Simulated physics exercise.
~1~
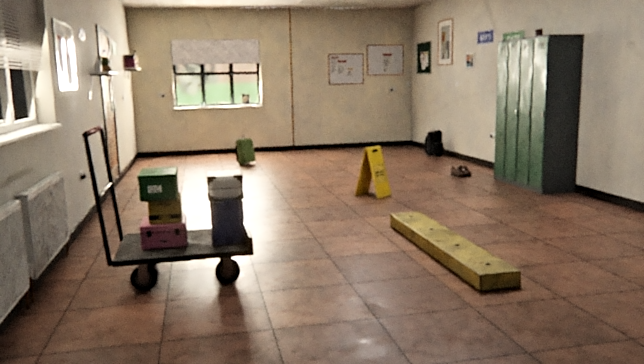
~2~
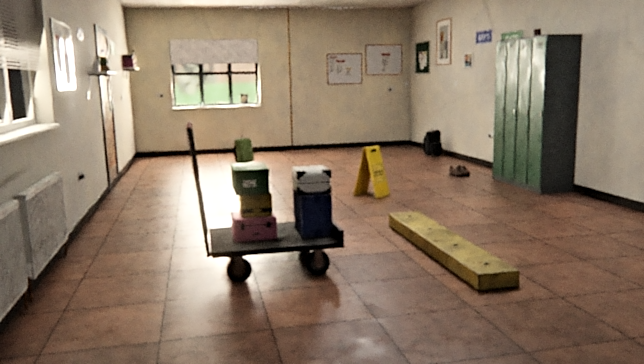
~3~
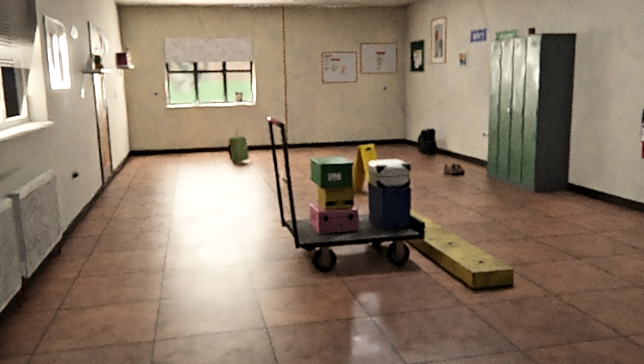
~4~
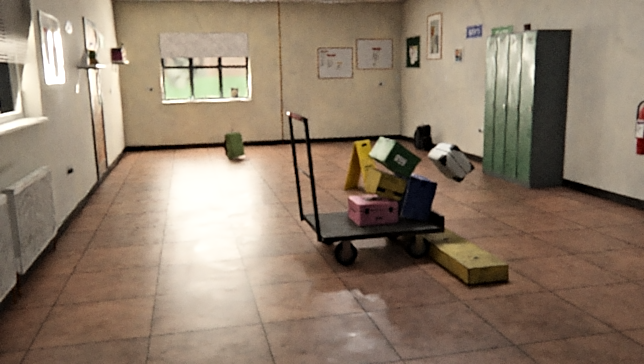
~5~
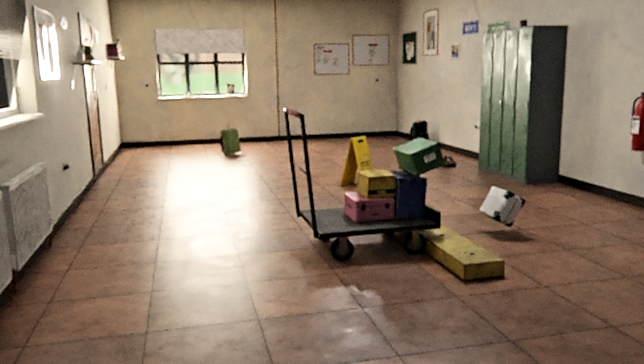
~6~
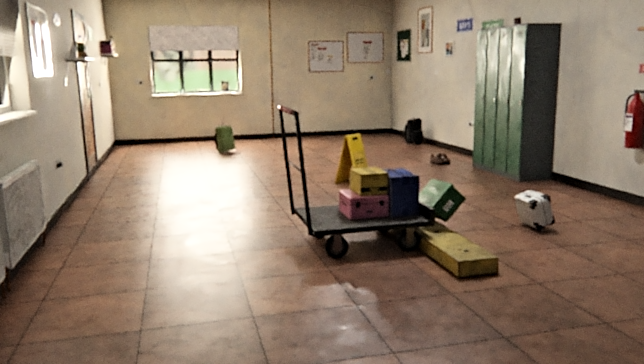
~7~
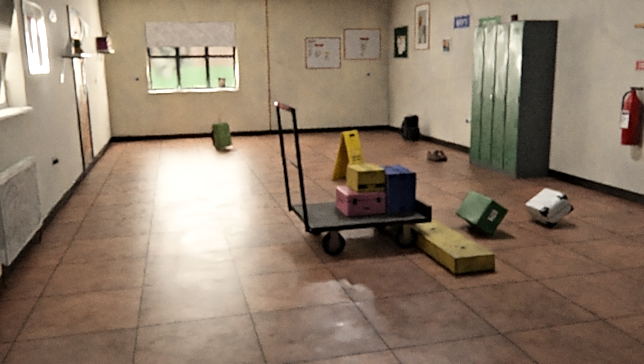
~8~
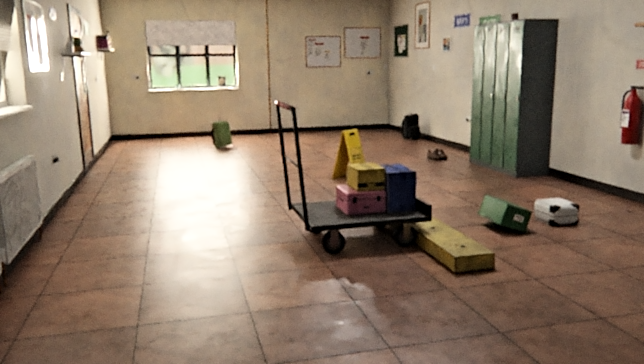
A flatbed trolley carrying stacked boxes and a white case rolls right across a tiled room and stops against a low yellow kerb. The white case and green box tumble off beyond the kerb onto the floor, while the yellow, pink and blue boxes remain on the deck.
